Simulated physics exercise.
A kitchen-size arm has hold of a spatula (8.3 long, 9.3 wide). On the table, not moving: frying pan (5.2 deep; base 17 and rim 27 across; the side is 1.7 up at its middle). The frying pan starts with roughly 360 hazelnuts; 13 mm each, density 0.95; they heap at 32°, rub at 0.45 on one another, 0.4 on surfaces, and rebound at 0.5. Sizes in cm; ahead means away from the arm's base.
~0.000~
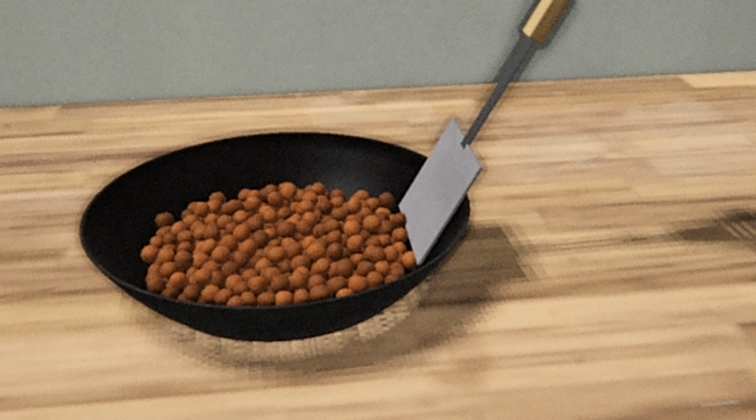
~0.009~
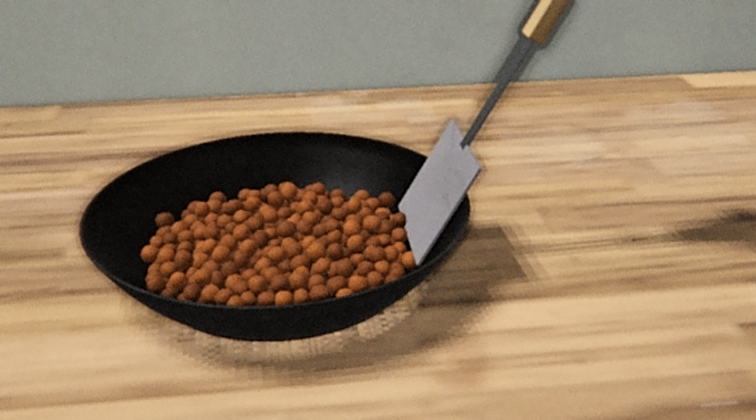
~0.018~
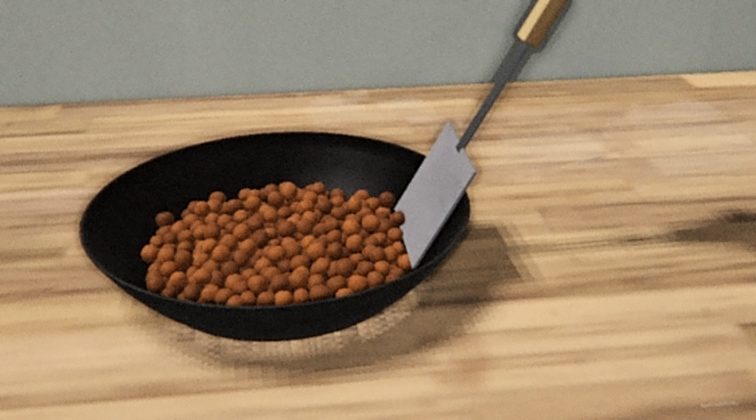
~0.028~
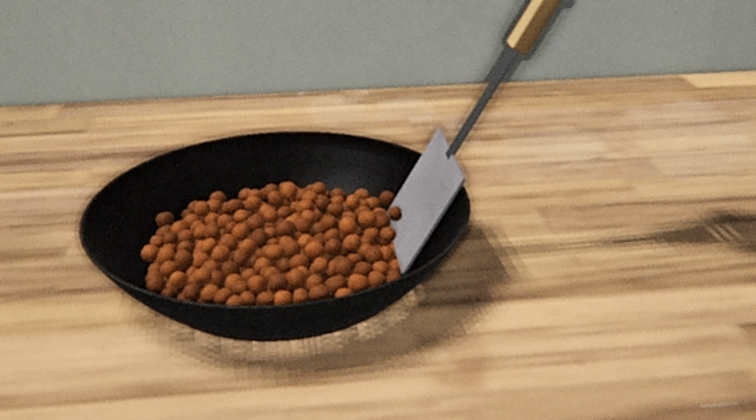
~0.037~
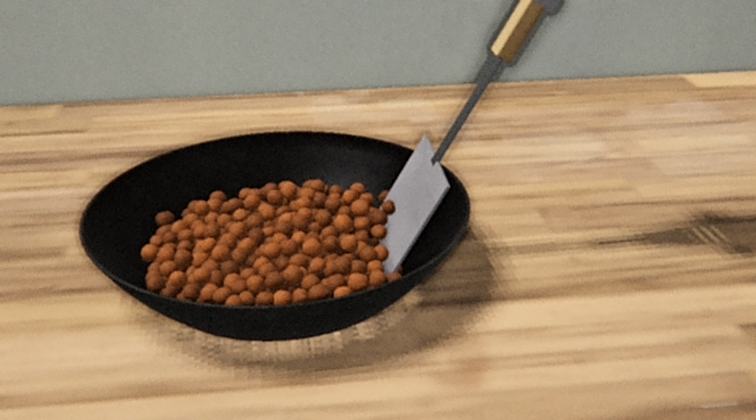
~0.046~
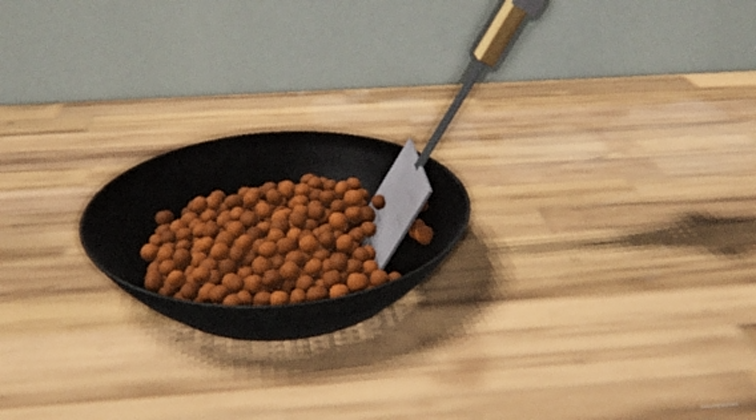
A spatula with a grey blade and wooden handle leans into the right side of a black frying pan on a pale striped wooden table, seen from slightly above against a grey-green wall. Small round reddish-brown hazelnuts lie heaped in the pan. The spatula slides slowly left into the heap, nudging the nearest nuts, while the pan and camera stay still.
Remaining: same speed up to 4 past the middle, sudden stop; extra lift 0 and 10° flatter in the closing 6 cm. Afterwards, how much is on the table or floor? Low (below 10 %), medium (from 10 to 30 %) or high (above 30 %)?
Share on the table or floor: Low (below 10 %).
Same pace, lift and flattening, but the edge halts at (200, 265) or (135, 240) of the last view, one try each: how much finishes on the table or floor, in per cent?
About 5 and 50 per cent.
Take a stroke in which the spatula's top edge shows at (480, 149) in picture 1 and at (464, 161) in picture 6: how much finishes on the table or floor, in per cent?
Some 0 per cent.
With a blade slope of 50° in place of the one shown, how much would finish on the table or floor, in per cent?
Then about 0 per cent.
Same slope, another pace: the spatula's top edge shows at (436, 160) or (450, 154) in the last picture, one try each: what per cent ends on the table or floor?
About 0 and 0 per cent.
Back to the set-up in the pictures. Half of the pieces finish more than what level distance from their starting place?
Roughly 4 cm.
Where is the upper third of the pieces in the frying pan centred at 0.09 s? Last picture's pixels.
Near (268, 220).
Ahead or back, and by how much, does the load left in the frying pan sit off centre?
Some 5.0 cm ahead.
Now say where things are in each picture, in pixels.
The first picture shows spatula top edge at (467, 142), sloping 60°; upper third of the load around (280, 240), from x 150 to 410, top at y 190; 359 in the frying pan.
The second picture shows spatula top edge at (466, 142), sloping 60°; upper third of the load around (280, 239), from x 150 to 410, top at y 190.
The third picture shows spatula top edge at (462, 145), sloping 60°; upper third of the load around (284, 239), from x 150 to 405, top at y 190.
The fourth picture shows spatula top edge at (452, 152), sloping 60°; upper third of the load around (294, 236), from x 150 to 395, top at y 190.
The fifth picture shows spatula top edge at (437, 159), sloping 60°; upper third of the load around (301, 233), from x 150 to 400, top at y 185.
The sixth picture shows spatula top edge at (420, 163), sloping 60°; upper third of the load around (306, 231), from x 150 to 425, top at y 180; 359 in the frying pan.
After 0.07 s, sloping 60°, highest piece 10 above the table; 357 in the frying pan, 2 on the blade or in flight.
After 0.09 s, sloping 57°, highest piece 17 above the table; 356 in the frying pan, 3 on the blade or in flight.
After 0.30 s, sloping 50°, highest piece 53 above the table; 350 in the frying pan, 4 on the table or floor, 5 on the blade or in flight.
After 1.35 s, sloping 50°, highest piece 6 above the table; 350 in the frying pan, 9 on the table or floor.
At rest, 350 in the frying pan, 9 on the table or floor. That is 3 % on the table or floor.
